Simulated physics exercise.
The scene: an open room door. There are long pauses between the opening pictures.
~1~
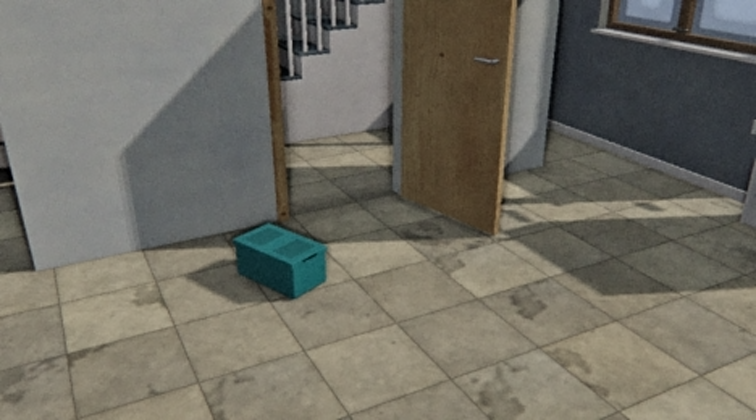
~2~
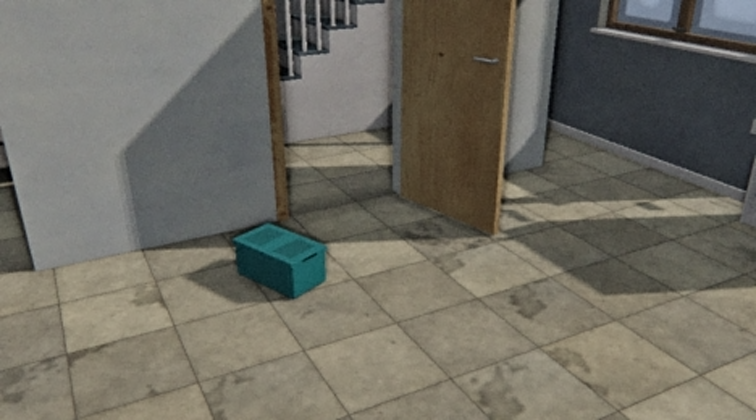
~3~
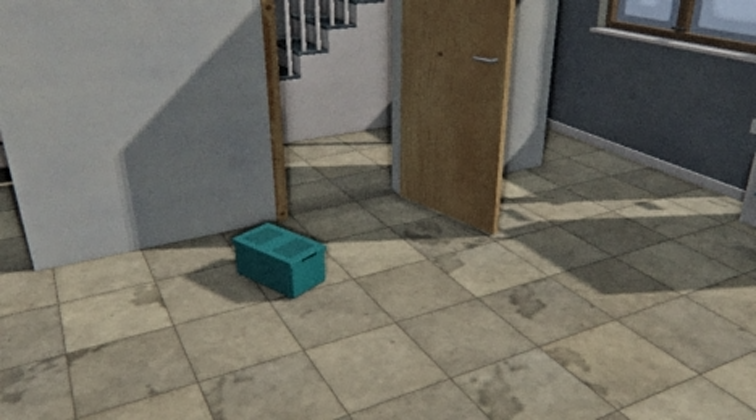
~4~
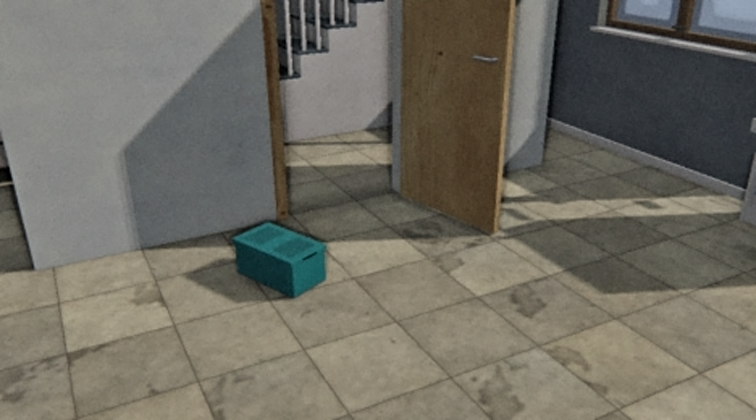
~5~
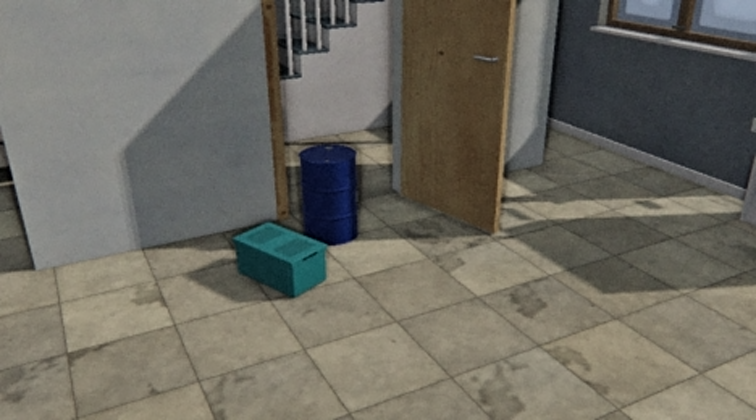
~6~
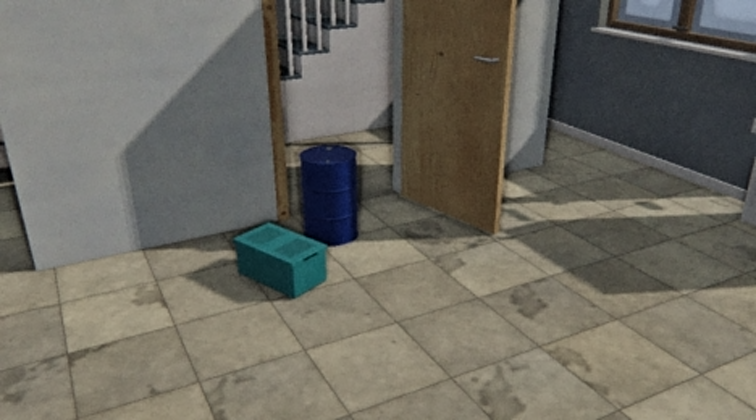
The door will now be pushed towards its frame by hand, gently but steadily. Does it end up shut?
Outcome: The door jams.
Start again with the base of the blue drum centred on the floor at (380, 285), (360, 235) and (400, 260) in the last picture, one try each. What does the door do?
First try: It shuts; second try: It is blocked; third try: It jams.
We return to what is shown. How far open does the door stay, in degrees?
About 40°.
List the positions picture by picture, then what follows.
The first picture shows door wide open and still; turquoise tote (281, 261).
The second picture shows door wide open and still; turquoise tote (280, 260).
The third picture shows door wide open and still; turquoise tote (280, 260).
The fourth picture shows door wide open and still; turquoise tote (280, 259).
The fifth picture shows door wide open and still; turquoise tote (281, 259).
The sixth picture shows door wide open and still; blue drum (330, 195); turquoise tote (281, 260).
Then, 0.50 s on from there, door at 92°.
Then, 0.80 s on from there, door at 75°.
Then, 1.10 s on from there, door at 55°.
Then, 1.30 s on from there, door at 41°.
In the end, door at 38°; both unmoved. At the end, from the last picture's camera, blue drum near (327, 195).
